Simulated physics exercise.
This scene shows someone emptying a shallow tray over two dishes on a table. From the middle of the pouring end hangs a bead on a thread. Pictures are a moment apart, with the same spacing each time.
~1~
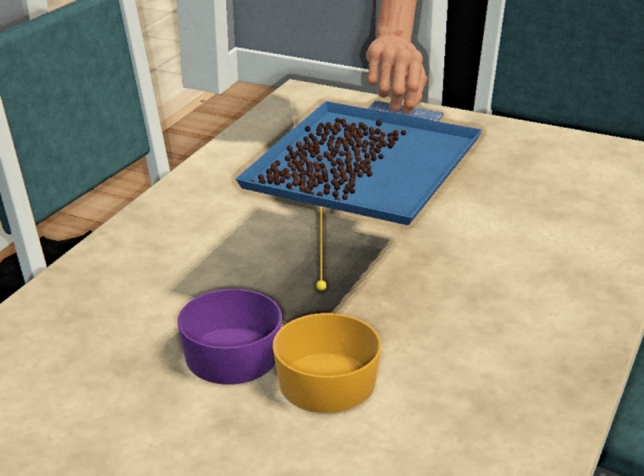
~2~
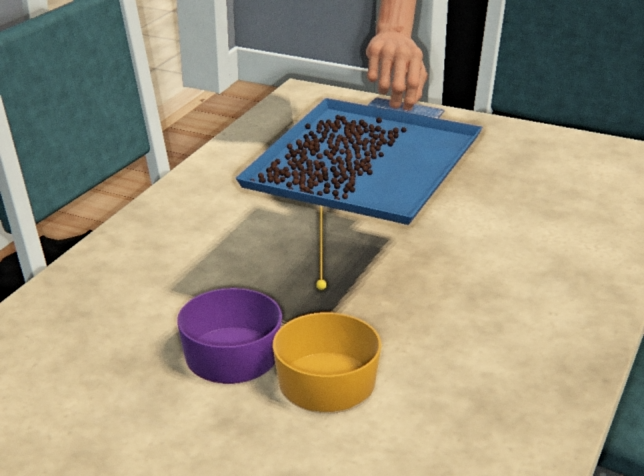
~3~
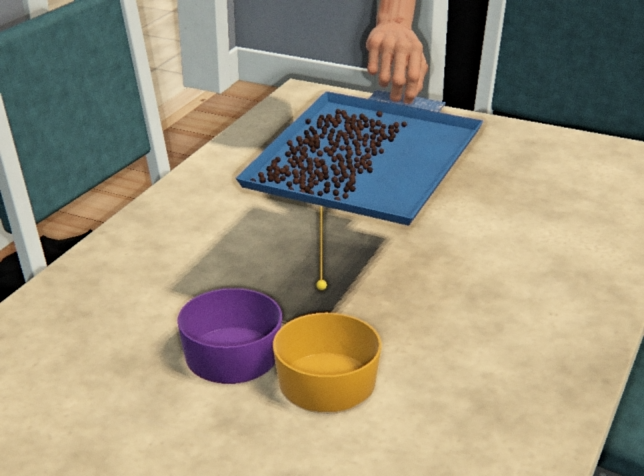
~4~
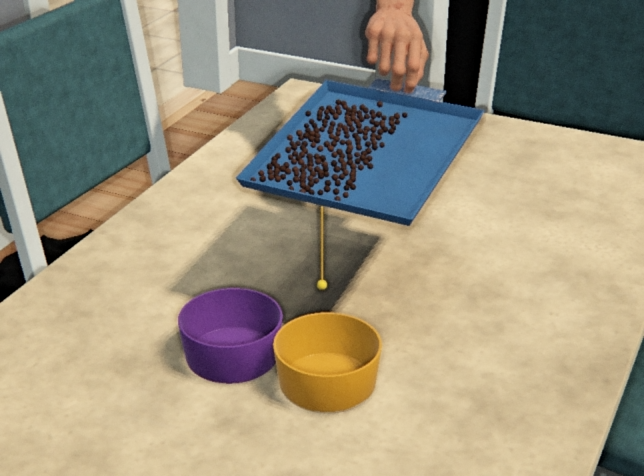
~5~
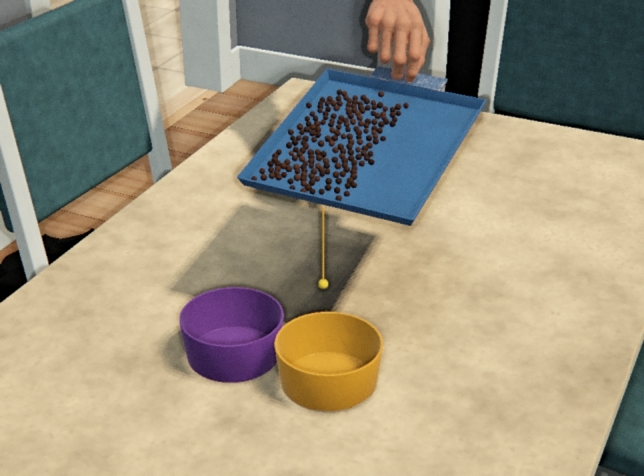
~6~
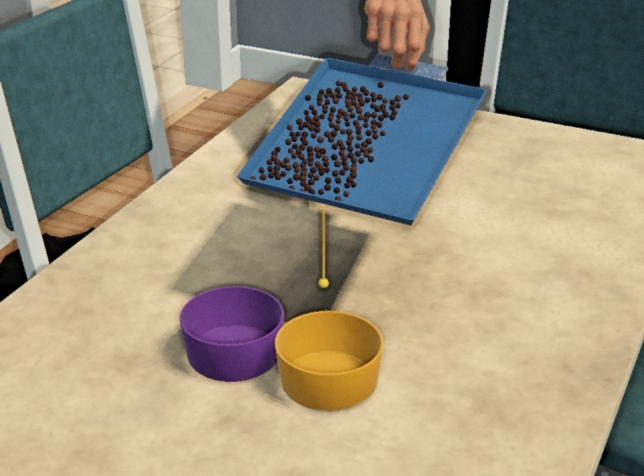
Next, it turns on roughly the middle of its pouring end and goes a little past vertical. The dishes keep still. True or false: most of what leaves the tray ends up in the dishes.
True.
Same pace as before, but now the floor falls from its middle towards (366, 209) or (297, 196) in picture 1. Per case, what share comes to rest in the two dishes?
The share is 20 per cent in the first and 30 per cent in the second.
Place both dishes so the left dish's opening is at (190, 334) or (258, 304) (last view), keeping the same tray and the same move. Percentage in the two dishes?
0 %, then 100 %.
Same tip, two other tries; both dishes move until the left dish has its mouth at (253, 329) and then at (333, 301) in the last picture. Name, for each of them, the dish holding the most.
One: Left. Two: Left.
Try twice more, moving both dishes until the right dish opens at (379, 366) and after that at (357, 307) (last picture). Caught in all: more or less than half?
Try 1: Not up to half; try 2: In excess of half.
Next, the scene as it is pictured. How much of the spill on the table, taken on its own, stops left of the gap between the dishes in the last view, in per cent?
It works out at some 10 percent.
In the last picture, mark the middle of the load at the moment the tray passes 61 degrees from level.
Its middle sits at about pixel (319, 192).
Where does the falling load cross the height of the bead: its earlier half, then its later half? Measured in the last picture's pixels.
Close to (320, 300), then close to (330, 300).
Soon, tray tipped steeply; most on the tray; a stray few in the right dish; a stray few in the left dish; a stray few outside both; a small part in the air.
A while on, tray tipped past a quarter turn; about a third in the right dish; about a quarter in the left dish; about a third outside both; a stray few in the air.
Towards the end, tray tipped past a quarter turn; about a third in the right dish; about a quarter in the left dish; about a third outside both.
Finally, tray tipped past a quarter turn; about a third in the right dish; about a quarter in the left dish; about a third outside both.
